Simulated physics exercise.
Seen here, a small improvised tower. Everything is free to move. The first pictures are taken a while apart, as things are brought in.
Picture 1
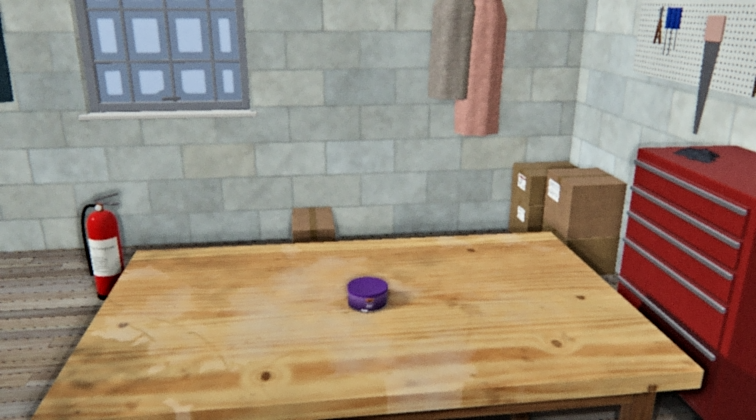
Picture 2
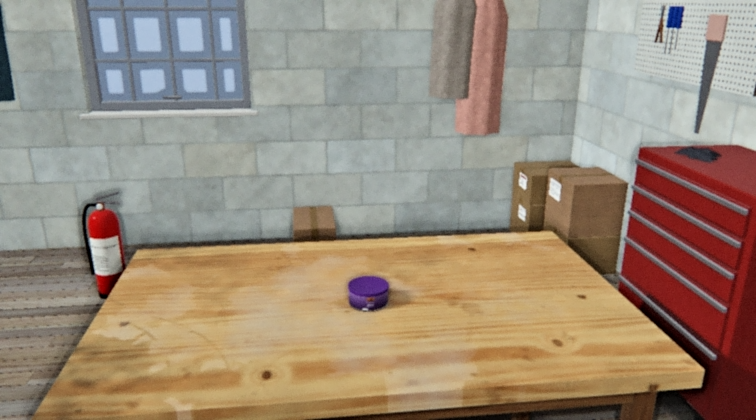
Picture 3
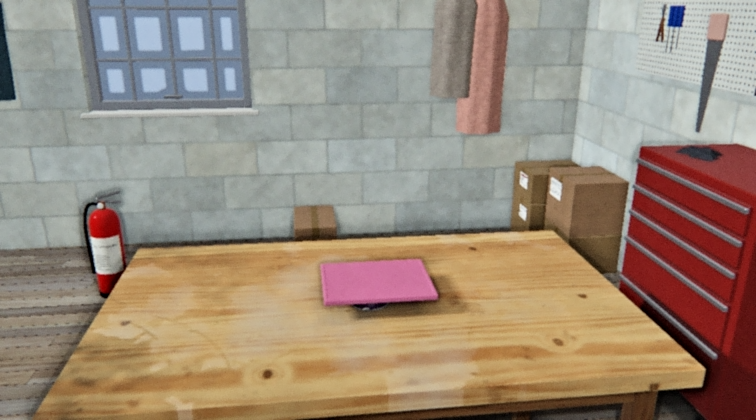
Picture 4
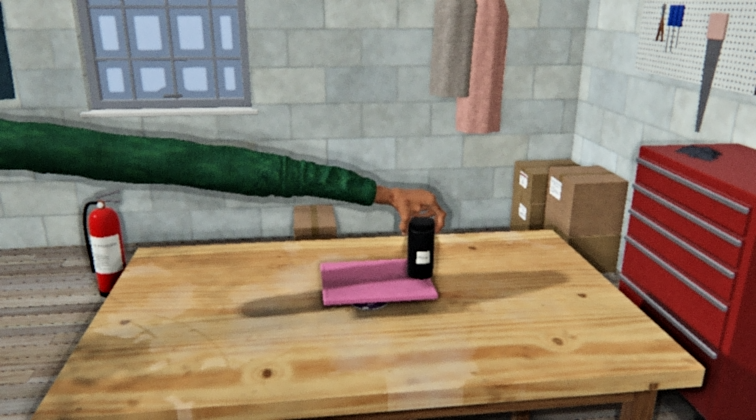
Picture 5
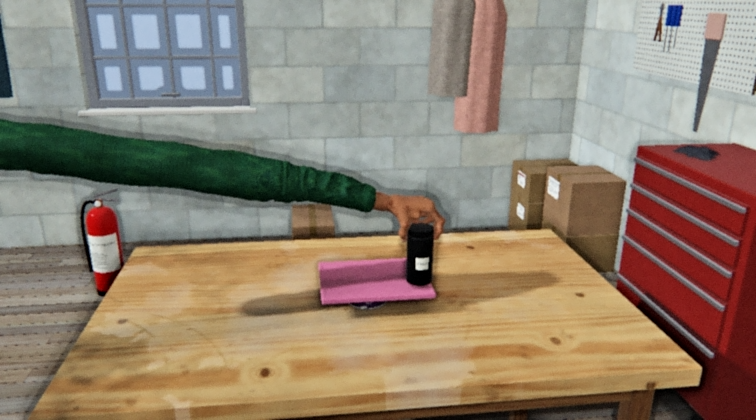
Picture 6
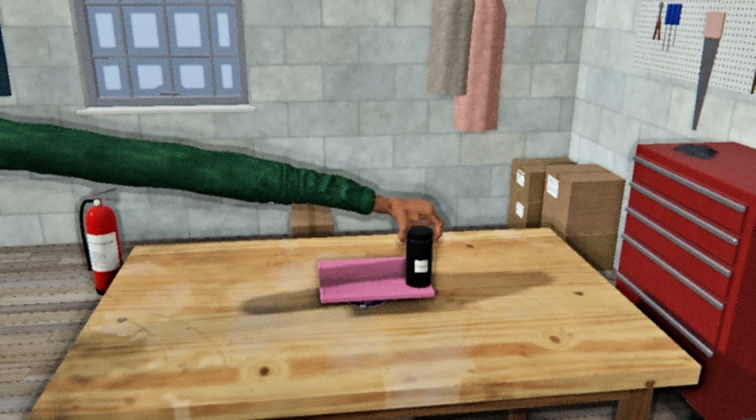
In a workshop with a red tool chest and a fire extinguisher, a small round purple container sits alone on a wooden table. A flat pink lid then appears on top of it, and a green-sleeved arm reaches in from the left, lowering a black jar onto the lid's right side and keeping hold.
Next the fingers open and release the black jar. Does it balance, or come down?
Here the stack comes apart.
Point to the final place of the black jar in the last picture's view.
At about (461, 280).
Then, 0.30 s past the last view, black jar now fallen; pink lid rocked 31° from its first pose.
Then, 0.50 s past the last view, pink lid rocked 6° from its first pose.
Then, 0.80 s past the last view, pink lid rocked 16° from its first pose.
Then, 1.30 s past the last view, pink lid rocked 6° from its first pose.
Finally, fallen, black jar; the other 2 still in place. Final places as the last picture's camera would see them, black jar near (461, 280). The stack gives way.
